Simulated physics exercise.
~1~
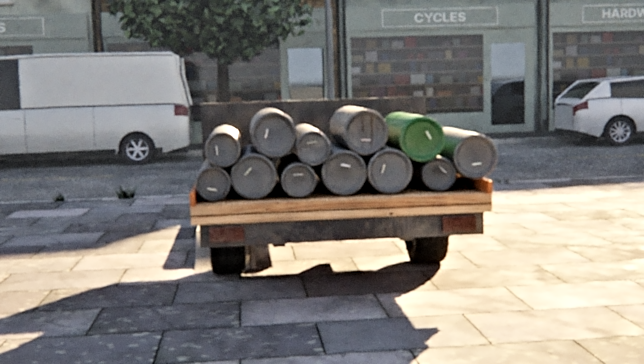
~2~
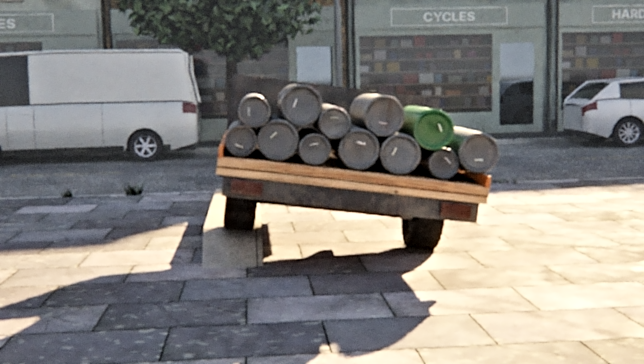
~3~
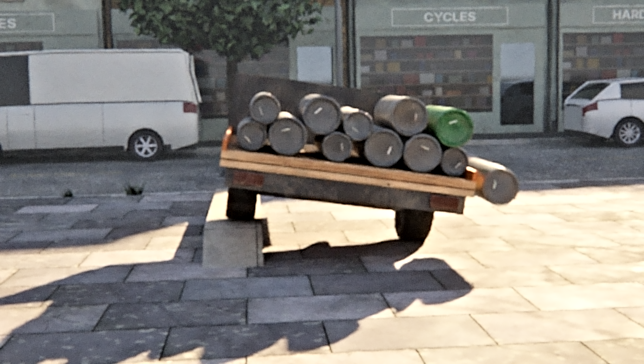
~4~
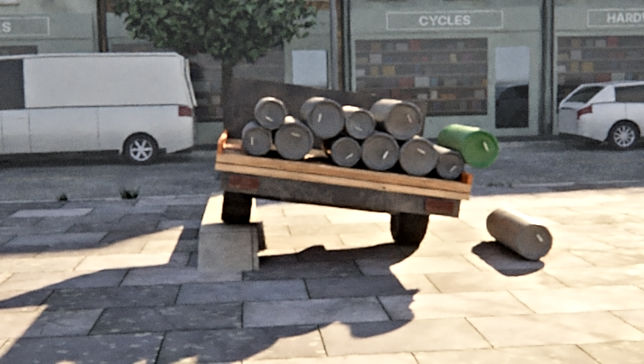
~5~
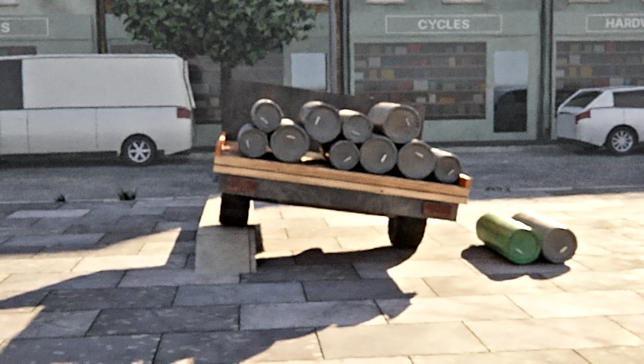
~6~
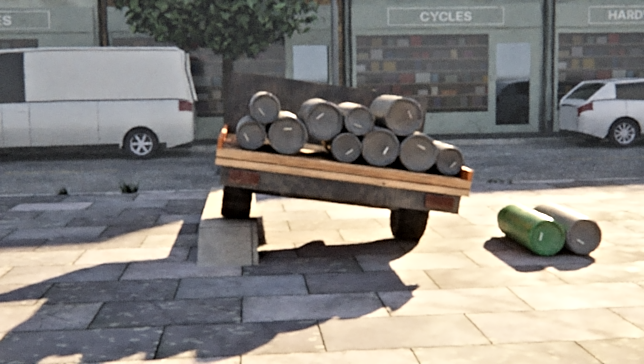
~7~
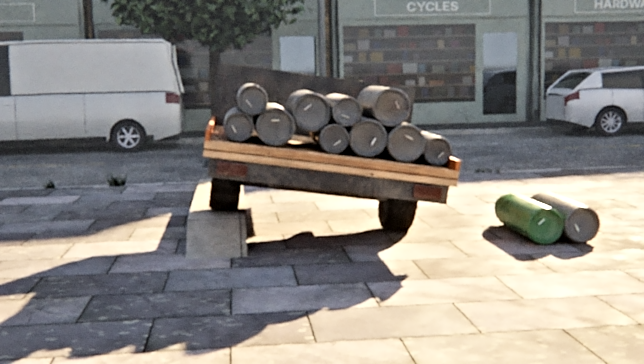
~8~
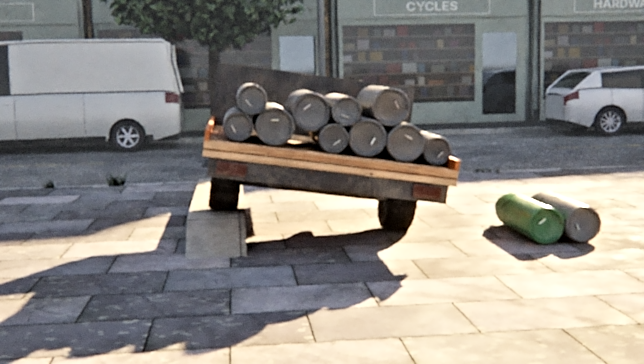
A green cylinder and a grey one rolled off the right side of a low trailer stacked with cylinders after its left wheel rode up onto a raised block, and they came to rest together on the paving while the trailer stayed tilted.
